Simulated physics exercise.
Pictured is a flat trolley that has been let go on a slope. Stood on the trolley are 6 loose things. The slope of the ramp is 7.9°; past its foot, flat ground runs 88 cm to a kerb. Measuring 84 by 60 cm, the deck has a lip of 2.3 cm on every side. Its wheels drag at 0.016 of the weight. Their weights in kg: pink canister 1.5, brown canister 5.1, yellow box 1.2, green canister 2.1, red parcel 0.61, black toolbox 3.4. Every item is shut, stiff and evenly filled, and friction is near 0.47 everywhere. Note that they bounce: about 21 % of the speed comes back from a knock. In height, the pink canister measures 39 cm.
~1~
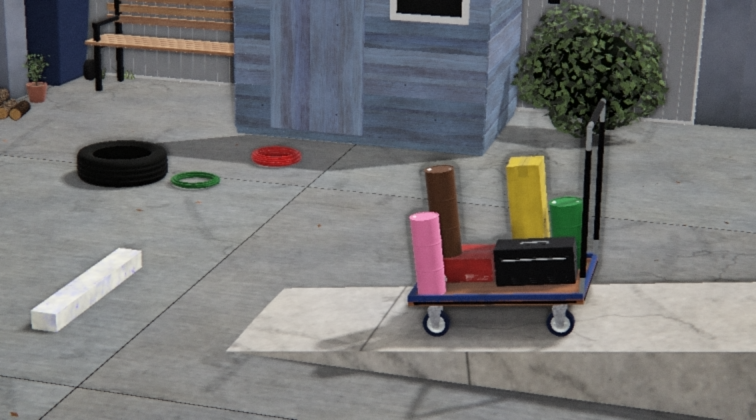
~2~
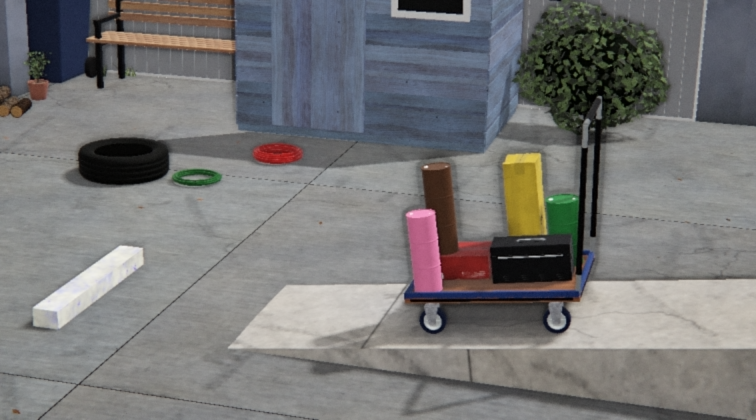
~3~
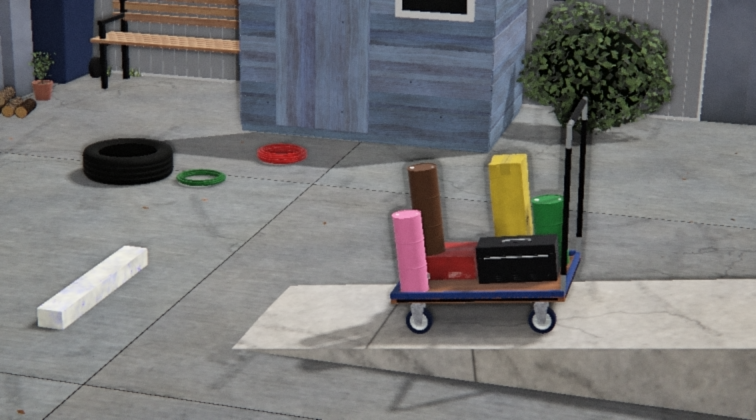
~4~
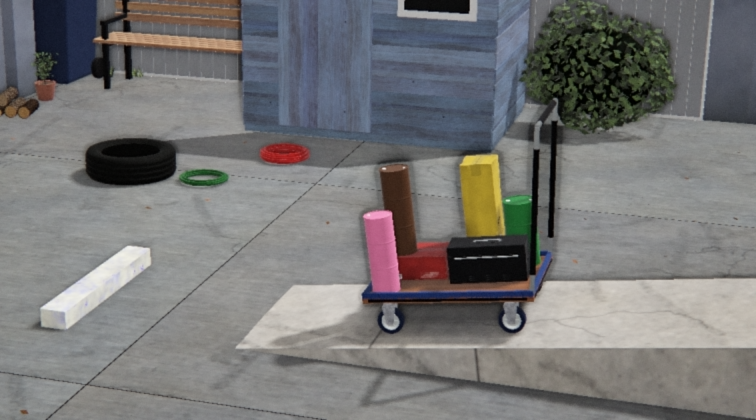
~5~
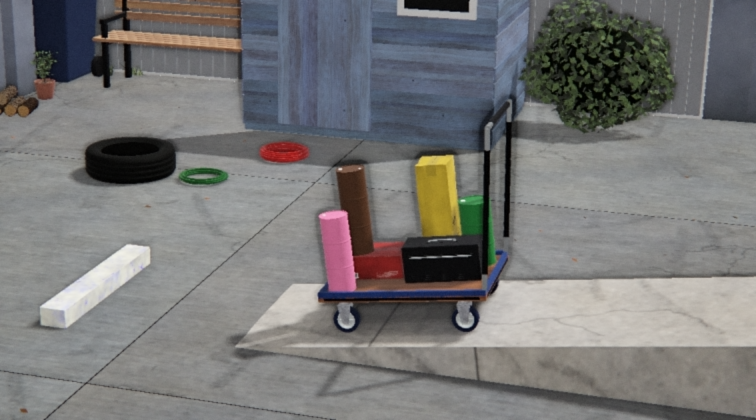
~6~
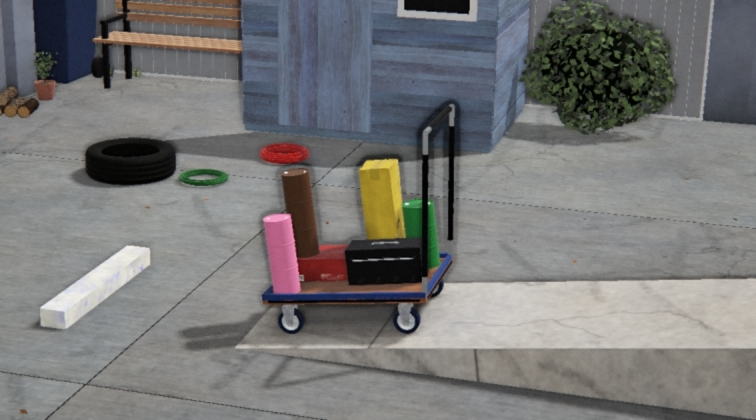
Flat trolley loaded with canisters, boxes and a black toolbox rolling left down a pale ramp, slowly at first, then faster.
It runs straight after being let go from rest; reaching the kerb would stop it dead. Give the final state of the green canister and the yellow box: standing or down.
The green canister never falls; the yellow box never falls.
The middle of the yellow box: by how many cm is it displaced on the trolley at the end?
It ends about 8 centimetres from where it started.
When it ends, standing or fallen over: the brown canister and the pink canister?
Here's how it ends: The brown canister comes down, and the pink canister comes down.
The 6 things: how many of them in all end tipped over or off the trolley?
The number here is 2.
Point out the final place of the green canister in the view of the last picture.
About (219, 232).
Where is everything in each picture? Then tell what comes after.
In the first picture, 180 cm to the kerb; green canister (568, 234); yellow box (529, 214).
In the second picture, 178 cm to the kerb; red parcel (459, 261); black toolbox (532, 259).
In the third picture, 169 cm to the kerb; pink canister (411, 252); brown canister (427, 209).
In the fourth picture, 153 cm to the kerb; red parcel (418, 261); black toolbox (489, 259).
In the fifth picture, 131 cm to the kerb; pink canister (338, 252); brown canister (355, 210).
In the sixth picture, 102 cm to the kerb; green canister (421, 234); yellow box (384, 215).
Then, 0.60 s after the last picture, 6 cm to the kerb.
Then, 0.80 s after the last picture, trolley at the kerb; pink canister and brown canister now off the trolley; yellow box tipped 10° from how it sat near (179, 207); green canister tipped 10° from how it sat near (213, 228).
Then, 1.00 s after the last picture, trolley at the kerb; yellow box tipped 9° from how it sat near (181, 207); green canister slid 7 cm near (221, 232); black toolbox slid 4 cm.
At rest, off the trolley and tipped over, pink canister and brown canister; the other 4 in place, give or take 10 cm. Seen from the same camera at the end, green canister near (219, 232), yellow box near (188, 210).
